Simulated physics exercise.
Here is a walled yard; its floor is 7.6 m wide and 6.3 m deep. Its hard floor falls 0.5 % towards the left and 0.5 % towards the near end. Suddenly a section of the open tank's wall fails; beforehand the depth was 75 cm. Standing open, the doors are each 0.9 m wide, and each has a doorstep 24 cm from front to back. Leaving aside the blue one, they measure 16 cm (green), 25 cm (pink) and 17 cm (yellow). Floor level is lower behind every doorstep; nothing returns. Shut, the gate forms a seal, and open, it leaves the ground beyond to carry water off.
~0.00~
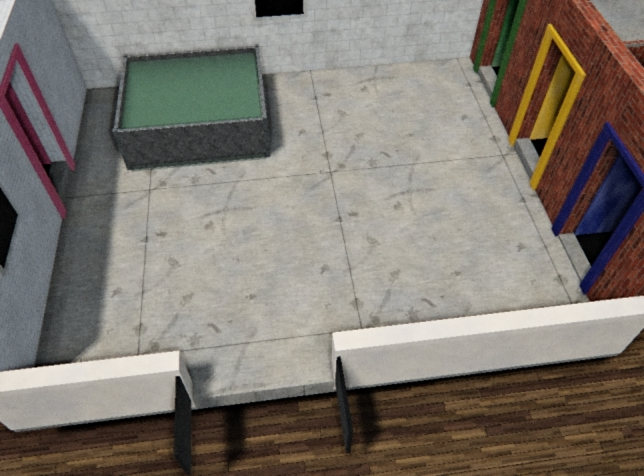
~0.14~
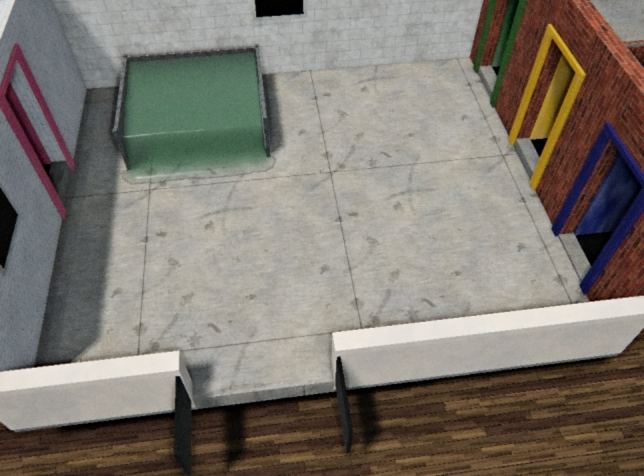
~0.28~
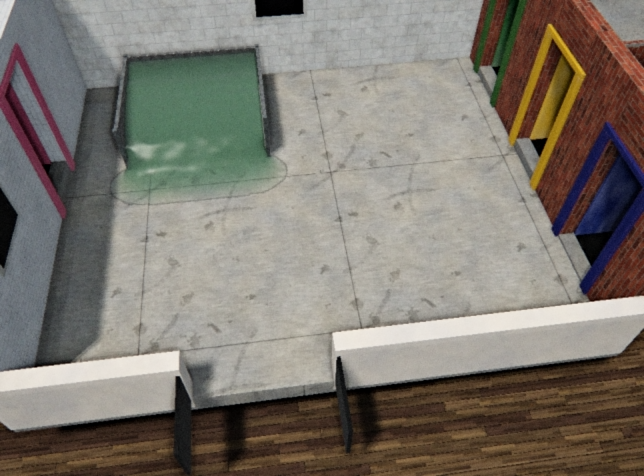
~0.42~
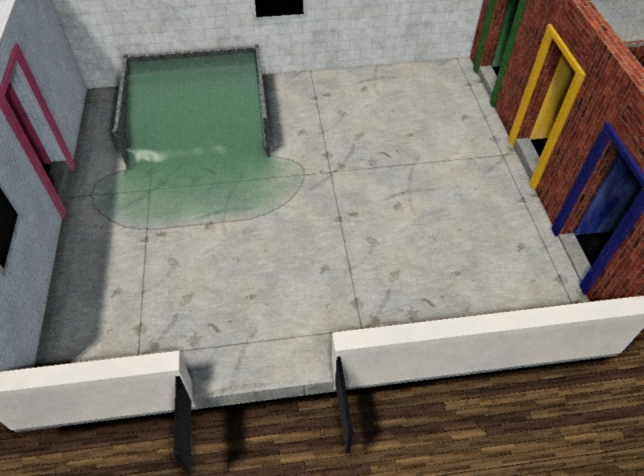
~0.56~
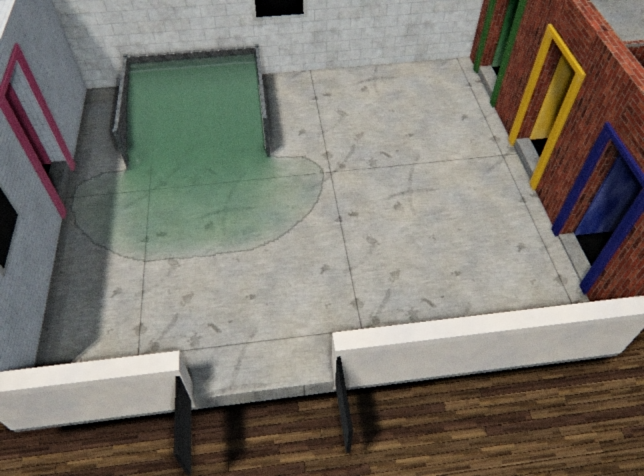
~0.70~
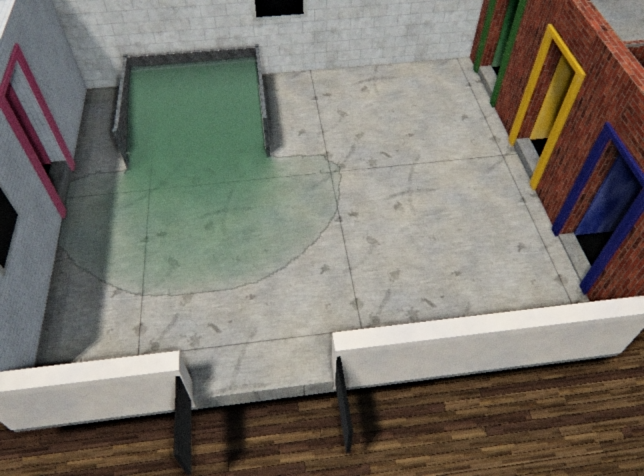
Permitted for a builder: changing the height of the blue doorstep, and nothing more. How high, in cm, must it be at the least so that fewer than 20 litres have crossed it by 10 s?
At least roughly 9.5 cm high.
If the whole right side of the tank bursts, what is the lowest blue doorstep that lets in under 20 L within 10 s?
Near 13.0 cm.
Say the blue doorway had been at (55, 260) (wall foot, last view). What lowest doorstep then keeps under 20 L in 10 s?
Minimum: About 13.0 cm.
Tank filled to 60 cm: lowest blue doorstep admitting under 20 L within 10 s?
It would take a step of about 6.5 cm.
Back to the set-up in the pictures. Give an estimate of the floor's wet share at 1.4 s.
Wet: Close to 40 %.
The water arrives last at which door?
Final door: Green.
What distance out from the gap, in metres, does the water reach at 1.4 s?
I make it some 4.4 m.
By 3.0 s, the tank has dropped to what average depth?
The mean depth is roughly 14 cm.
After 1.4 s water covers 40 % of the floor, deepest (34 cm) near (174, 383); it has not reached the blue door.
After 3.0 s water covers 50 % of the floor, deepest (34 cm) near (29, 401); it has not reached the blue door.
After 10.0 s water covers 90 % of the floor, deepest (9 cm) near (76, 153); 8 cm at the blue door, 97 litres in over its 5 cm doorstep.
At the blue door as built, the water arrived by 3.6 s and peaked near 13 cm at 7.2 s.
With a doorstep of 8.5 cm, 31 litres would have come in within the 10 s; with 11.5 cm, 5 litres. So under 20 litres takes about 9.5 cm.
